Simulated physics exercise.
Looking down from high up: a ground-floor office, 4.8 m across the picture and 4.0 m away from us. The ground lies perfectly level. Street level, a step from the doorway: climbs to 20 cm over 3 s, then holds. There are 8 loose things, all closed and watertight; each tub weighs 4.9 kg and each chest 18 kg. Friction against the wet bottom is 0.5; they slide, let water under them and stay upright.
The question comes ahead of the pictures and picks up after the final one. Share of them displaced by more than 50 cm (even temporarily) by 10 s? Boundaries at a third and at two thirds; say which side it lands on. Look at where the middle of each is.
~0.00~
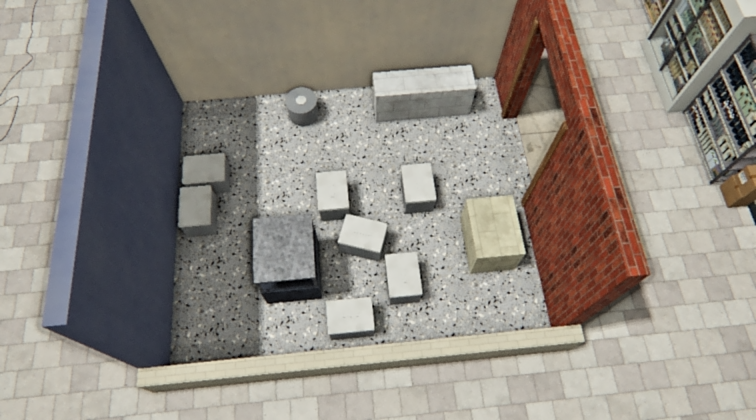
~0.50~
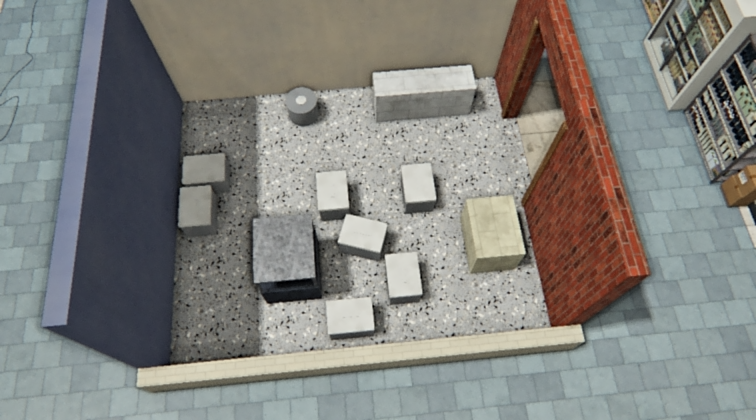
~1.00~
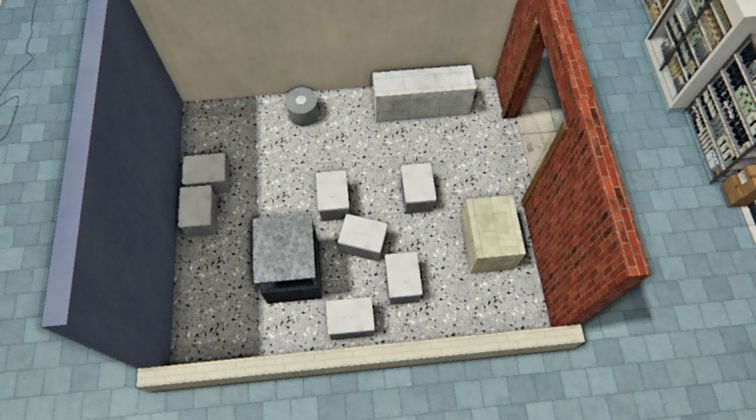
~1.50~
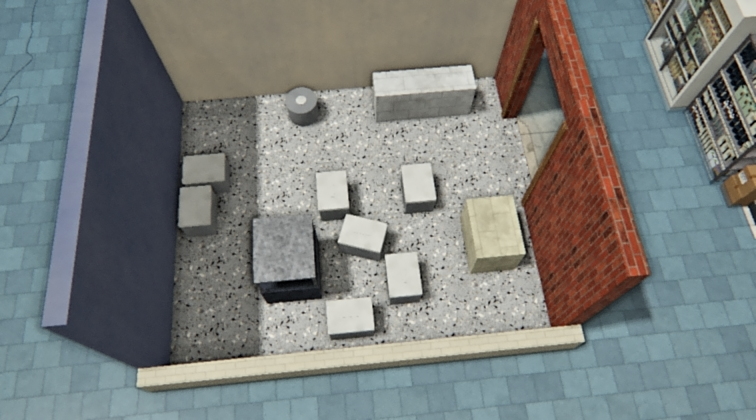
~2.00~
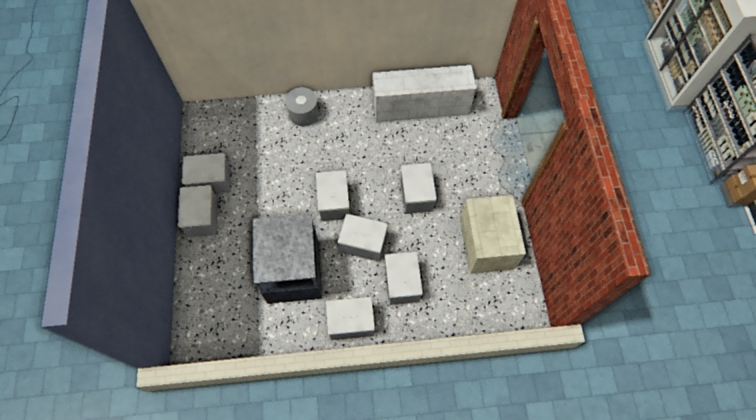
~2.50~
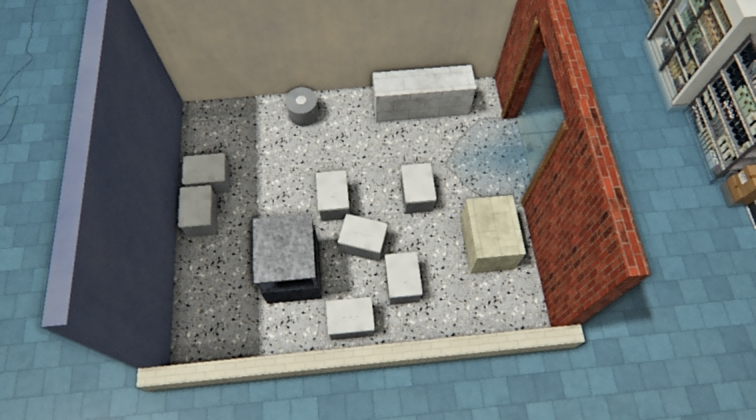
The count is two thirds or higher.
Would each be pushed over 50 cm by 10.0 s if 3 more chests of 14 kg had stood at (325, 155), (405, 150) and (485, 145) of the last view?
In order: Above the mark, above the mark, above the mark.
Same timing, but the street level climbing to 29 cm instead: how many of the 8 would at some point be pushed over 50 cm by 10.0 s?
Count: 8.
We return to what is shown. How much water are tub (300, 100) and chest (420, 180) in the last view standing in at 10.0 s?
About 14 and 12 cm.
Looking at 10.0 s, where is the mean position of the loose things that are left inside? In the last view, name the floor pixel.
It sits at about (268, 237).
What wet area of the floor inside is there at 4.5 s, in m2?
Wet area: Approx. 7.0 m2.
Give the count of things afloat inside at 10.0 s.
I count 5.
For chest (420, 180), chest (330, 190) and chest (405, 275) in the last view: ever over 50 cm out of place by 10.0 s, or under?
In that order: Past it, past it, less.
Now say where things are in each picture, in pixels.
In the first picture, a tub at (301, 100) rests on the ground; a chest at (195, 205) rests on the ground; water covers 0.0 m2; 0 of 8 have shifted.
In the second picture, a tub at (301, 100) rests on the ground; a chest at (195, 205), on the bottom; water covers 0.0 m2; 0 of 8 have shifted.
In the third picture, a tub at (301, 100) rests on the ground; a chest at (195, 205), on the bottom; 0.0 m2 under water; 0 of 8 have shifted.
In the fourth picture, a tub at (301, 100) rests on the ground; a chest at (195, 205), on the bottom; water covers 0.0 m2; 0 of 8 have shifted.
In the fifth picture, a tub at (301, 100) rests on the ground; a chest at (195, 205), on the bottom; water covers 0.2 m2; 0 of 8 have shifted.
In the sixth picture, a tub at (301, 100), on the bottom; a chest at (195, 205) rests on the ground; water covers 0.9 m2; 0 of 8 have shifted.
After 3.5 s 0 of 8 are over 50 cm from their spots; 0 afloat.
After 4.5 s 0 of 8 are over 50 cm from their spots; 0 afloat.
After 7.0 s 2 of 8 are over 50 cm from their spots; 2 afloat.
After 10.0 s 6 of 8 are over 50 cm from their spots, and 6 have been at some point; 5 afloat.
